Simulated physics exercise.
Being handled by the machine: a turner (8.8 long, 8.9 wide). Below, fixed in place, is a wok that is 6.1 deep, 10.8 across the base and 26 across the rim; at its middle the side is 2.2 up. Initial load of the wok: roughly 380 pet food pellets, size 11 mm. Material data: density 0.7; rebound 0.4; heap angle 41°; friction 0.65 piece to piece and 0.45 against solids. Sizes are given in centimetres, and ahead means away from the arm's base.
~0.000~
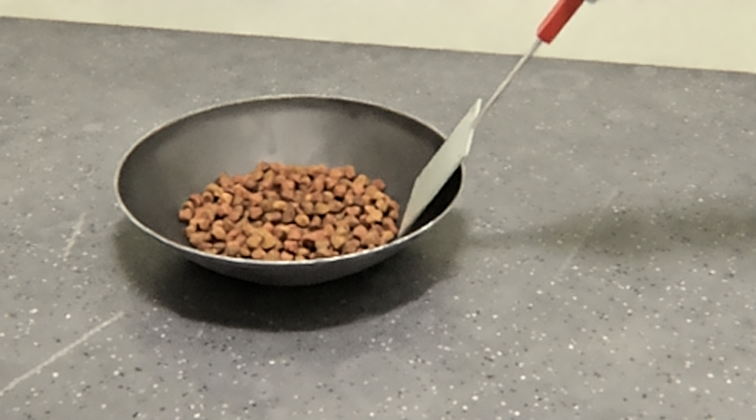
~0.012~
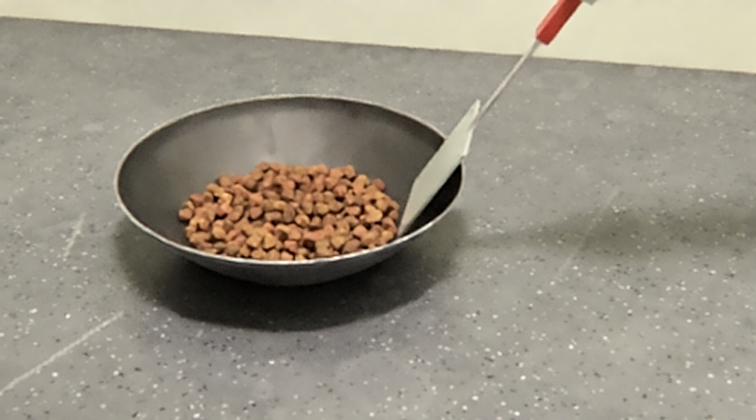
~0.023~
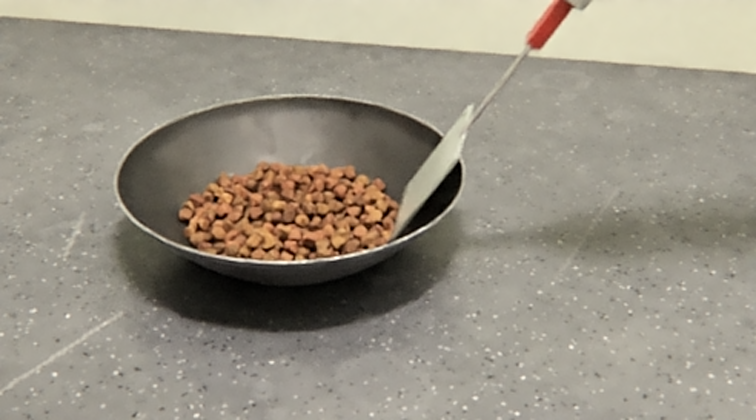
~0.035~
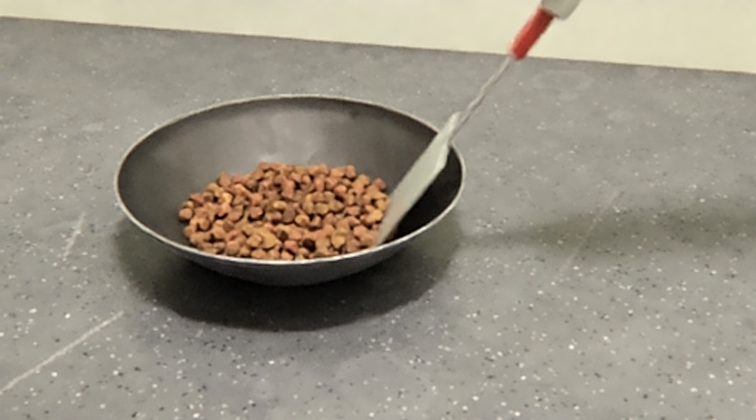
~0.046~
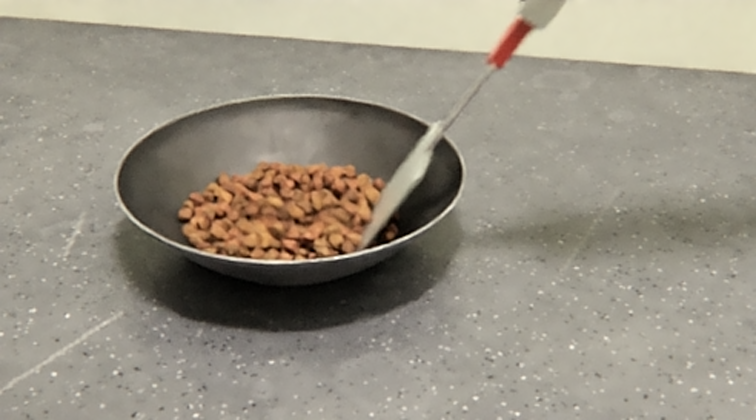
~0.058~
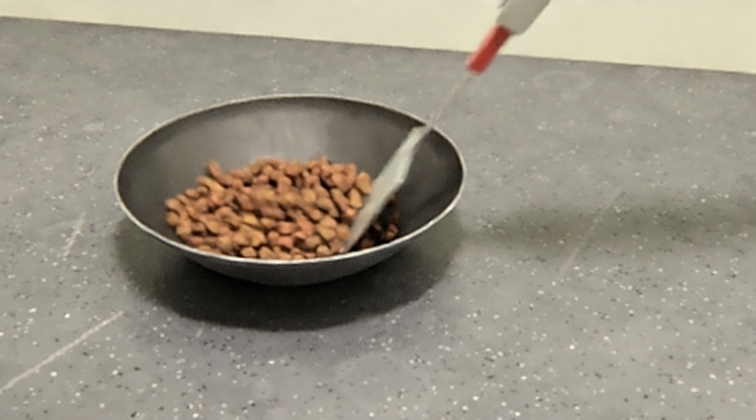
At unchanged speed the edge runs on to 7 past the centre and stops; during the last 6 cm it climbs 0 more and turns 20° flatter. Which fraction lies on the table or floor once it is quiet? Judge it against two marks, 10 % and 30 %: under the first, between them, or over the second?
Over the second, so above 30 %.
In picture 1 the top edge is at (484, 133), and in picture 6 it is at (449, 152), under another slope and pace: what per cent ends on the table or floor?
Close to 25 in a hundred.
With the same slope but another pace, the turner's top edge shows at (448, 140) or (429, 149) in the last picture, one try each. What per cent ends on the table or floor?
That comes to about 20 and about 25 percent, in that order.
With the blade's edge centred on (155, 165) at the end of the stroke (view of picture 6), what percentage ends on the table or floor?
Close to 60 per cent finishes on the table or floor.
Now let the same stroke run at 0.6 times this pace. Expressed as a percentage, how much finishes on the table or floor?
25 %.
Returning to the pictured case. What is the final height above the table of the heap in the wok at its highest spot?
Close to 7.0 centimetres high.
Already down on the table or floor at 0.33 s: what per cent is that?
Roughly 15 percent of it.
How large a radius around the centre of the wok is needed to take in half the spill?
26 cm.
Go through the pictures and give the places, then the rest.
In the first frame, turner top edge at (474, 125), sloping 58°; upper third of the load around (298, 212), from x 185 to 390, top at y 165; 375 in the wok.
In the second frame, turner top edge at (472, 126), sloping 58°; upper third of the load around (298, 212), from x 185 to 390, top at y 165.
In the third frame, turner top edge at (464, 131), sloping 58°; upper third of the load around (298, 212), from x 185 to 390, top at y 165.
In the fourth frame, turner top edge at (448, 140), sloping 58°; upper third of the load around (297, 211), from x 185 to 390, top at y 165.
In the fifth frame, turner top edge at (429, 148), sloping 58°; upper third of the load around (290, 210), from x 185 to 390, top at y 165.
In the sixth frame, turner top edge at (409, 153), sloping 58°; upper third of the load around (277, 202), from x 170 to 395, top at y 165; 375 in the wok.
After 0.09 s, sloping 58°, highest piece 10 above the table; 375 in the wok.
After 0.11 s, sloping 52°, highest piece 15 above the table; 372 in the wok, 3 on the blade or in flight.
After 0.33 s, sloping 38°, highest piece 25 above the table; 233 in the wok, 55 on the table or floor, 87 on the blade or in flight.
After 1.38 s, sloping 38°, highest piece 7 above the table; 233 in the wok, 142 on the table or floor.
At rest, 233 in the wok, 142 on the table or floor. That is 38 % on the table or floor.
